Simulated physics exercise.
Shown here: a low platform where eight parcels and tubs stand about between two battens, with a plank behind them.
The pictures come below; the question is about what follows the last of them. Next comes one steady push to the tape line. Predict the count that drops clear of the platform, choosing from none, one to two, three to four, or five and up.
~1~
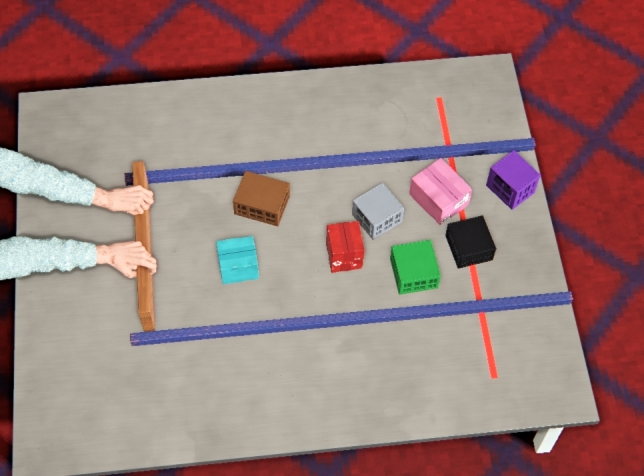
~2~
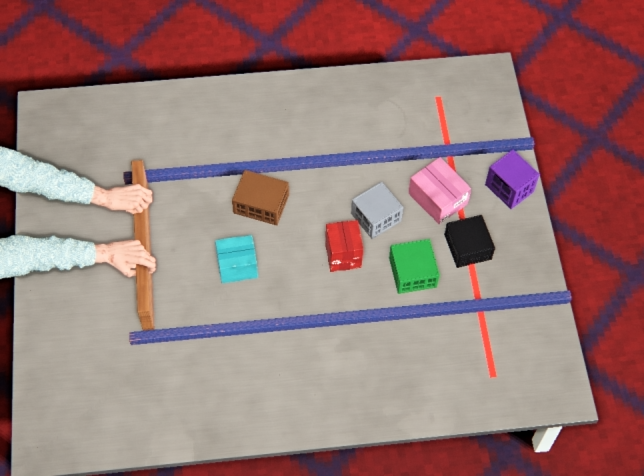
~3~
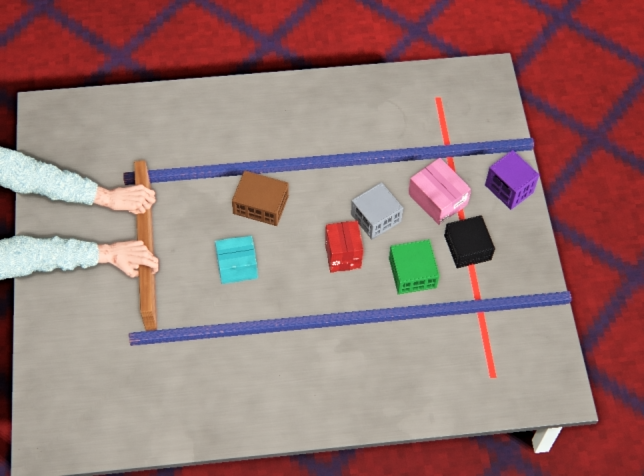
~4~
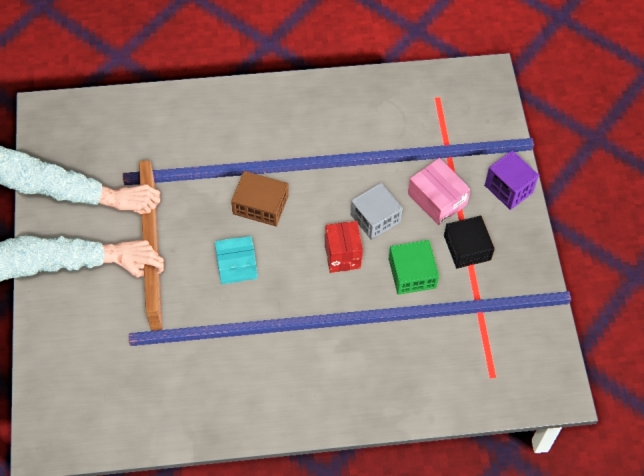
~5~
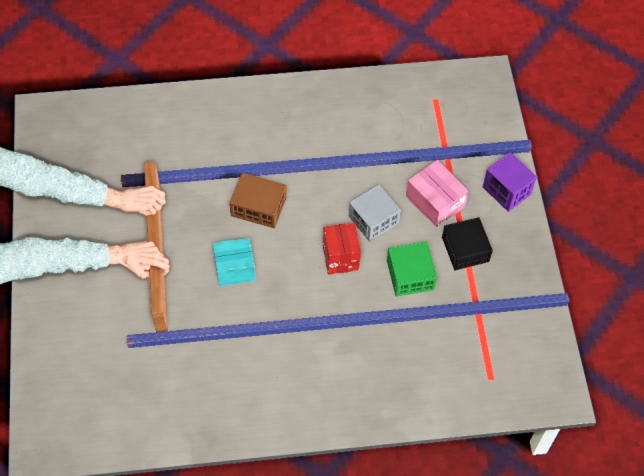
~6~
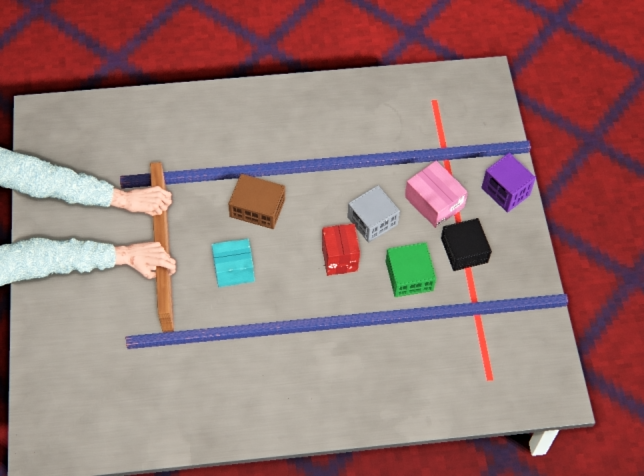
The ones that plunge will number one or two.
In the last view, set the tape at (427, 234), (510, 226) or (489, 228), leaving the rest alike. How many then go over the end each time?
In order, 0, 4 and 3.
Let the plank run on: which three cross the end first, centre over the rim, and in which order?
Order, earliest first: The purple crate, next the black crate, last the pink parcel.
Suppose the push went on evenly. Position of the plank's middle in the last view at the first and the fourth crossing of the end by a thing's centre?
I'd say close to (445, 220), then close to (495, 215).
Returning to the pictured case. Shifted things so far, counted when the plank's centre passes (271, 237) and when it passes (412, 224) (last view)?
That makes 2 at the first spot and 8 at the second.
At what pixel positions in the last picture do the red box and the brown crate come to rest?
Final positions - red box around (516, 227), brown crate around (473, 169).
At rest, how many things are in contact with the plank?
Looks like 4 of them, all told.
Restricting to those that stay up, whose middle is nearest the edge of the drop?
It is the black crate.
A little later, none off yet; purple crate at rest near (508, 183); black crate at rest near (466, 245); pink parcel at rest near (436, 194).
Next, none off yet; purple crate moving near (511, 183); black crate shifted about its own width near (502, 245); pink parcel shifted about its own width near (470, 196).
When it is over, the number that fall off is one or two; down, purple crate.
